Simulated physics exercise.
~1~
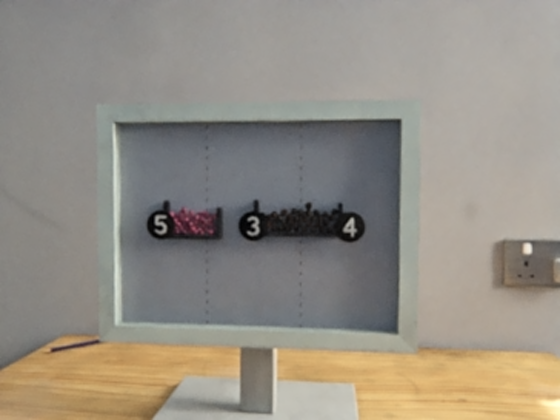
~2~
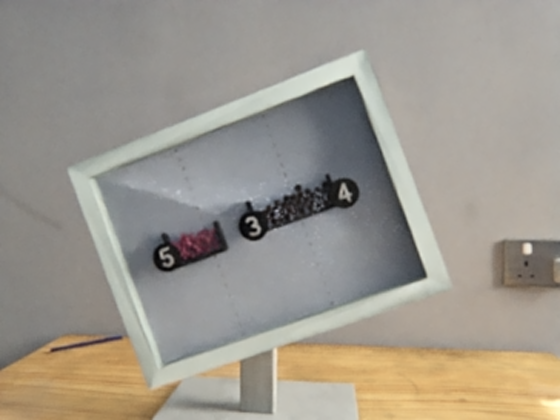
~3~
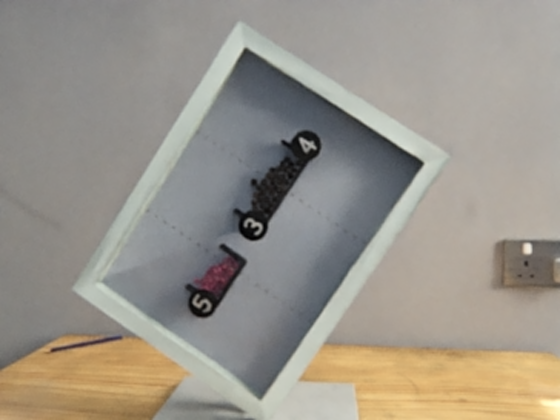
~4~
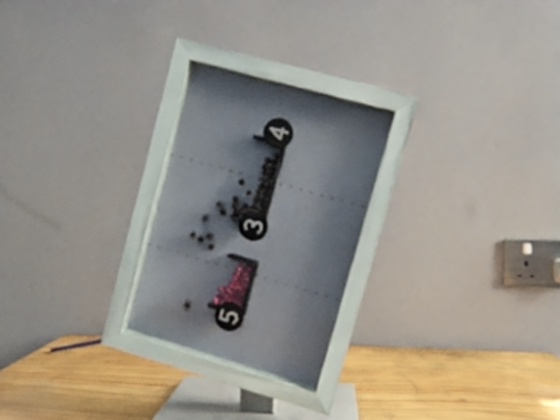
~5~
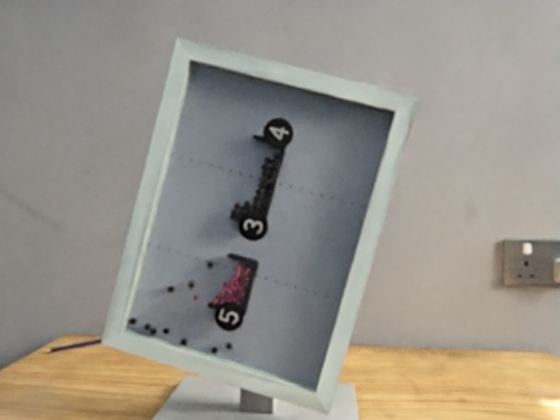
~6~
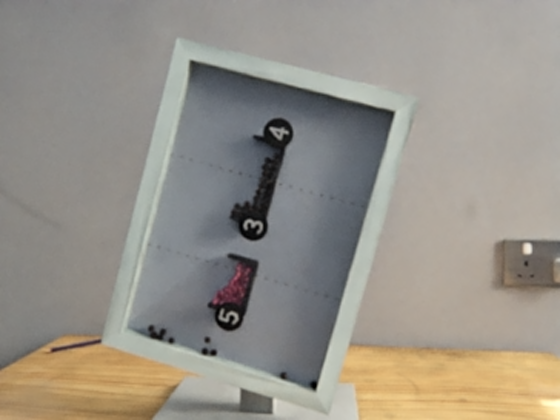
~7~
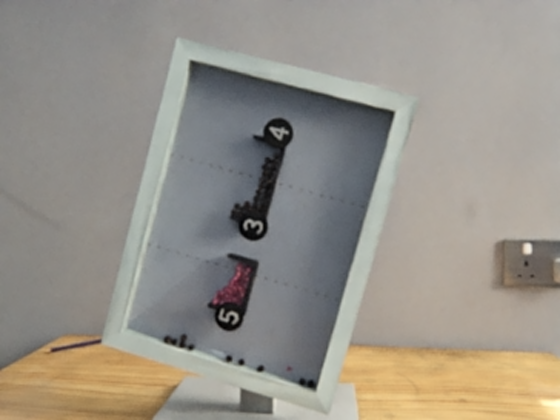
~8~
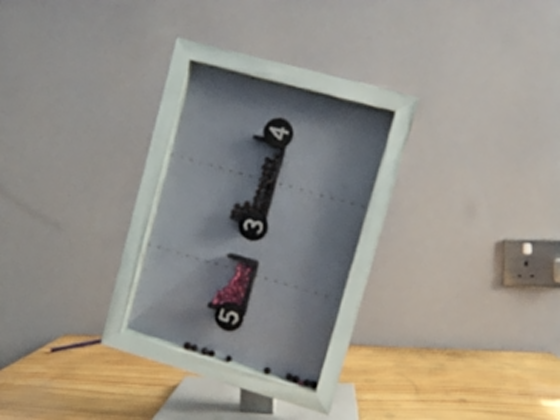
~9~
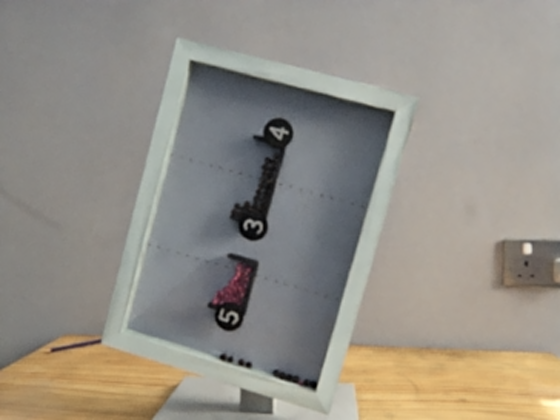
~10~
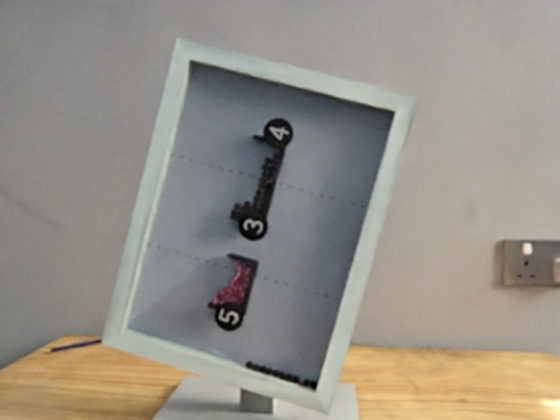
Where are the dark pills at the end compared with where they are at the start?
At the start the dark pills all sit in the longer tray between the numbers three and four. By the end some of them lie in a row along the bottom edge near the lower right corner, while the rest are still in the tray.
